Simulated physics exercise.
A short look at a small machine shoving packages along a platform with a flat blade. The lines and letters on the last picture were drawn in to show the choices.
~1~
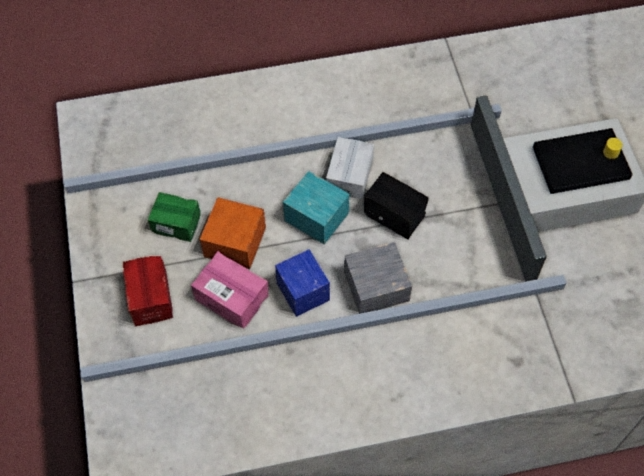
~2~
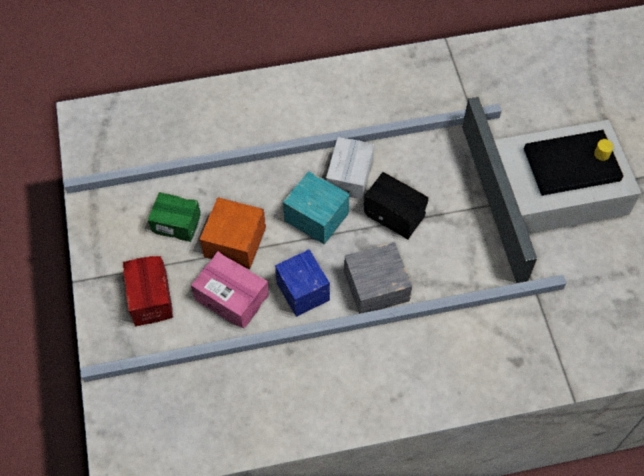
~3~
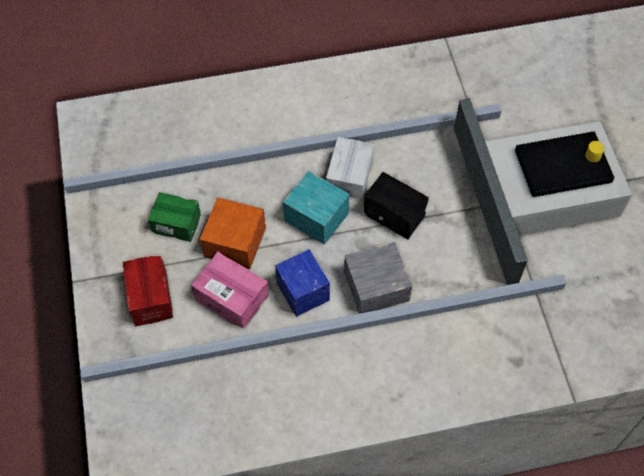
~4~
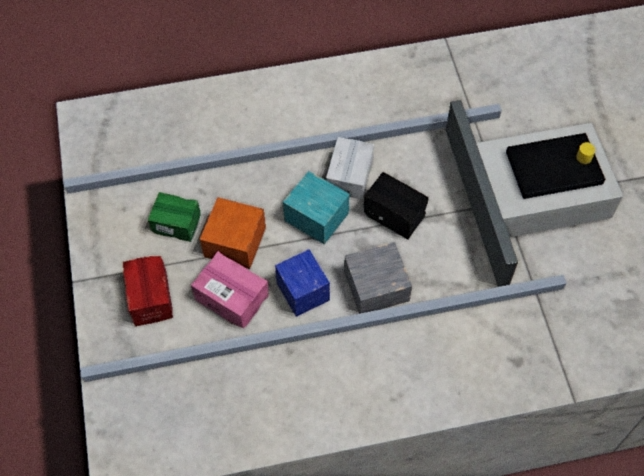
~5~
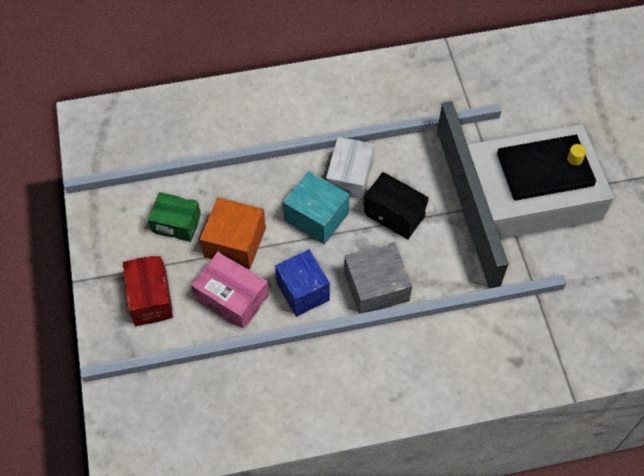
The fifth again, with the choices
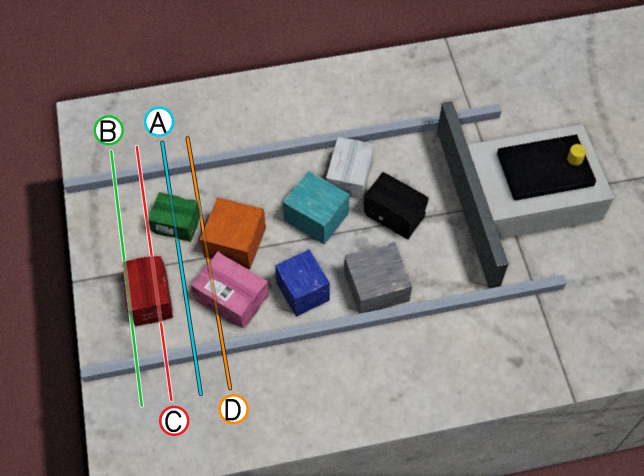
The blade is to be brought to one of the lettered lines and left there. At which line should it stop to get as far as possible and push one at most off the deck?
At D, and not beyond.
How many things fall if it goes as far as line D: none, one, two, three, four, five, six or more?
In all, one.
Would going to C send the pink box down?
By then, yes.
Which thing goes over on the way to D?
The red box.
On the marked copy, A at (180, 259); B at (125, 269); C at (153, 264); D at (207, 254).
Taking D. A third of the way, robot (447, 184); grey crate (362, 281); white parcel (339, 171).
Two thirds of the way, robot (352, 201); red box (114, 291); green parcel (148, 217).
When it is over, robot (277, 215); red box over the edge; pink box (82, 325); one fallen.
As for the rest, A drops two; B drops six; C drops four.
